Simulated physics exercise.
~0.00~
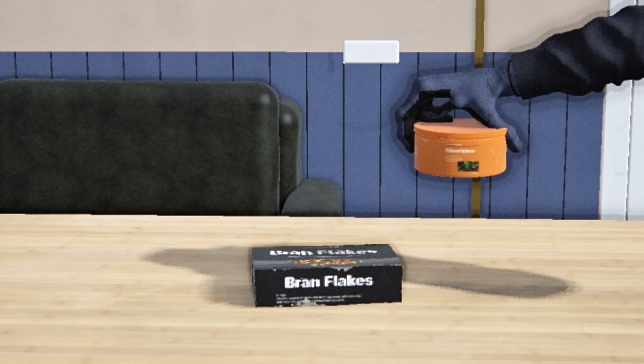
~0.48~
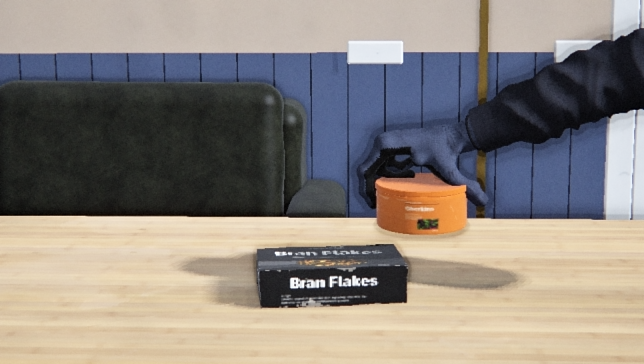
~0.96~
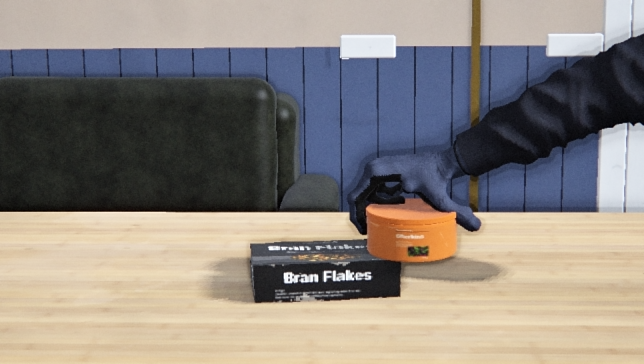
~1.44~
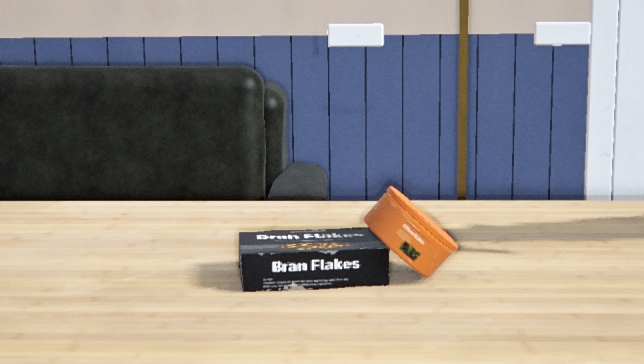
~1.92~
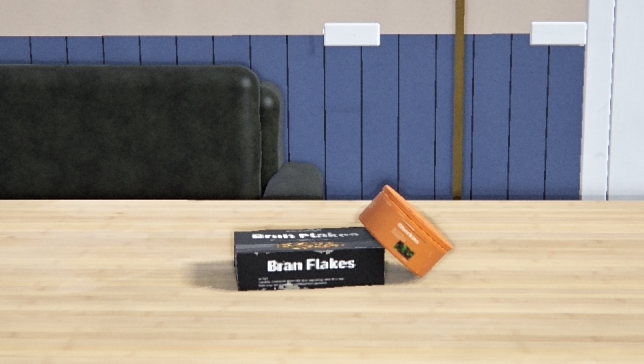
A dark-gloved hand and sleeved arm reach in from the right, holding a round orange tub above a pale wooden table, seen from the front by a slightly swaying camera. A black Bran Flakes packet lies flat near the middle of the table, with a dark seat back and blue panelling behind it. The hand carries the tub left and down, then lowers it onto the packet's right end. Once the hand lets go and withdraws, the tub tips over to the right. It ends leaning steeply against the packet's right edge, while the packet stays put.
